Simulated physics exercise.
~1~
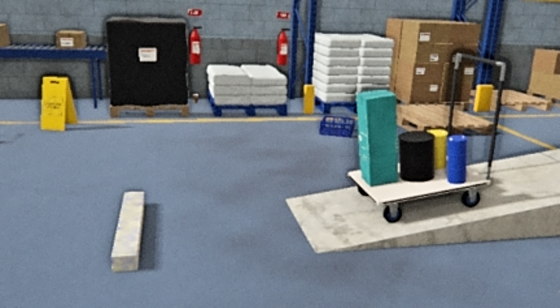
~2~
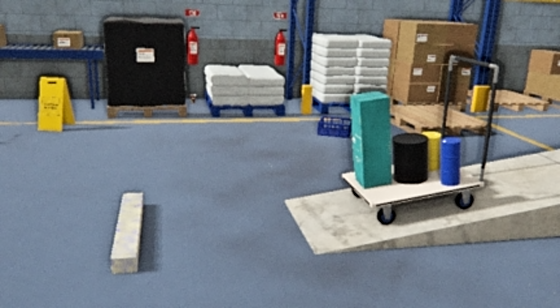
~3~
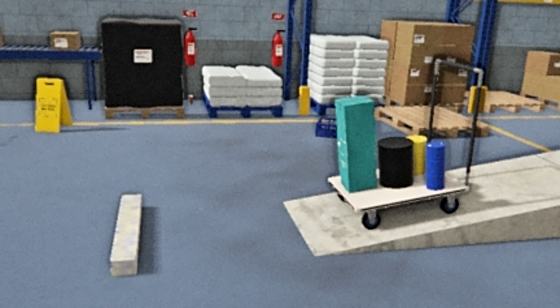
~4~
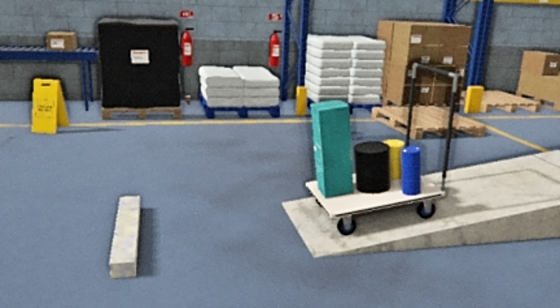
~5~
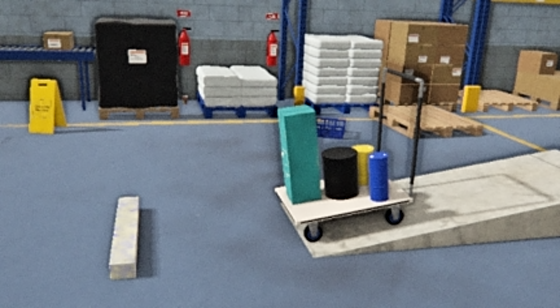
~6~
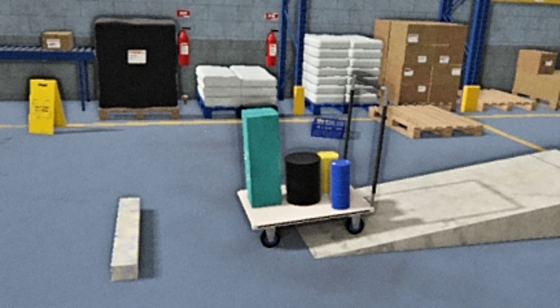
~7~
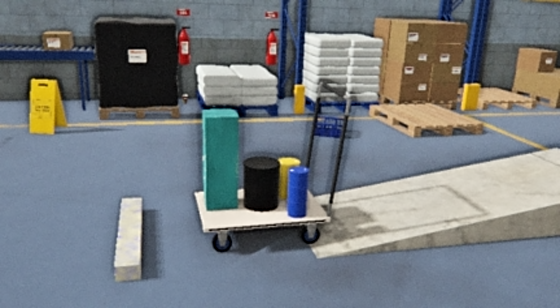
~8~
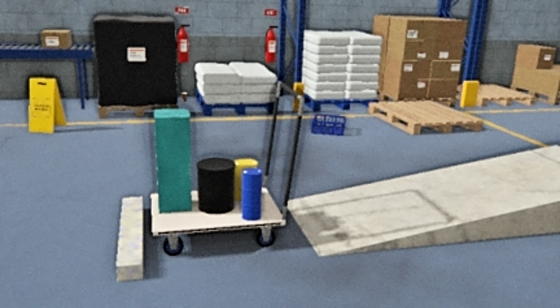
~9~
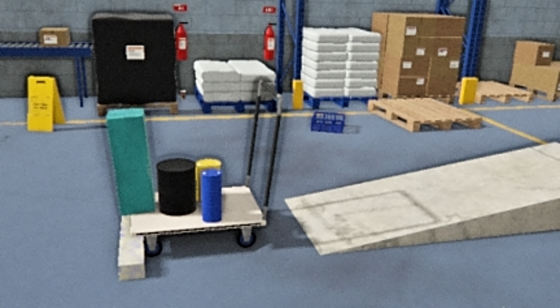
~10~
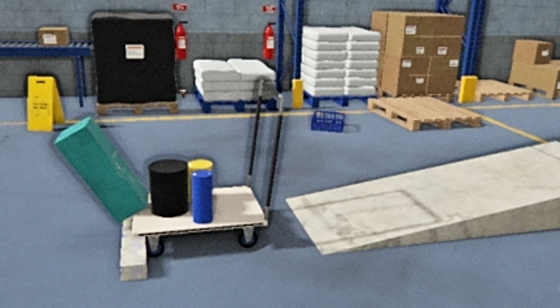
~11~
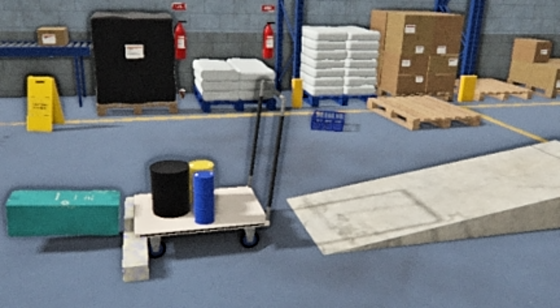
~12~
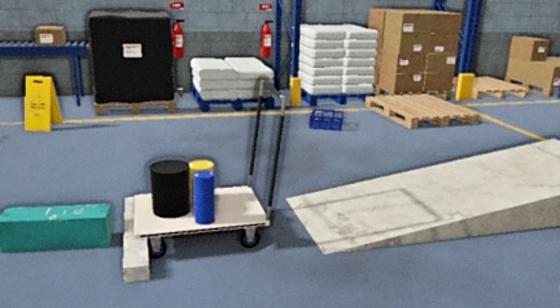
A flat trolley with a tall handle stands on a pale ramp at the right of a blue-floored warehouse, seen from slightly above, with stacked boxes, white sacks and red extinguishers behind. It carries a tall turquoise box at its left end, a black pail, and yellow and blue canisters. The trolley rolls left down the ramp and across the level floor until it stops against a low kerb. The turquoise box tips over the front edge and falls beyond the kerb, sliding slightly left on its side. The pail and both canisters remain upright on the stationary trolley.
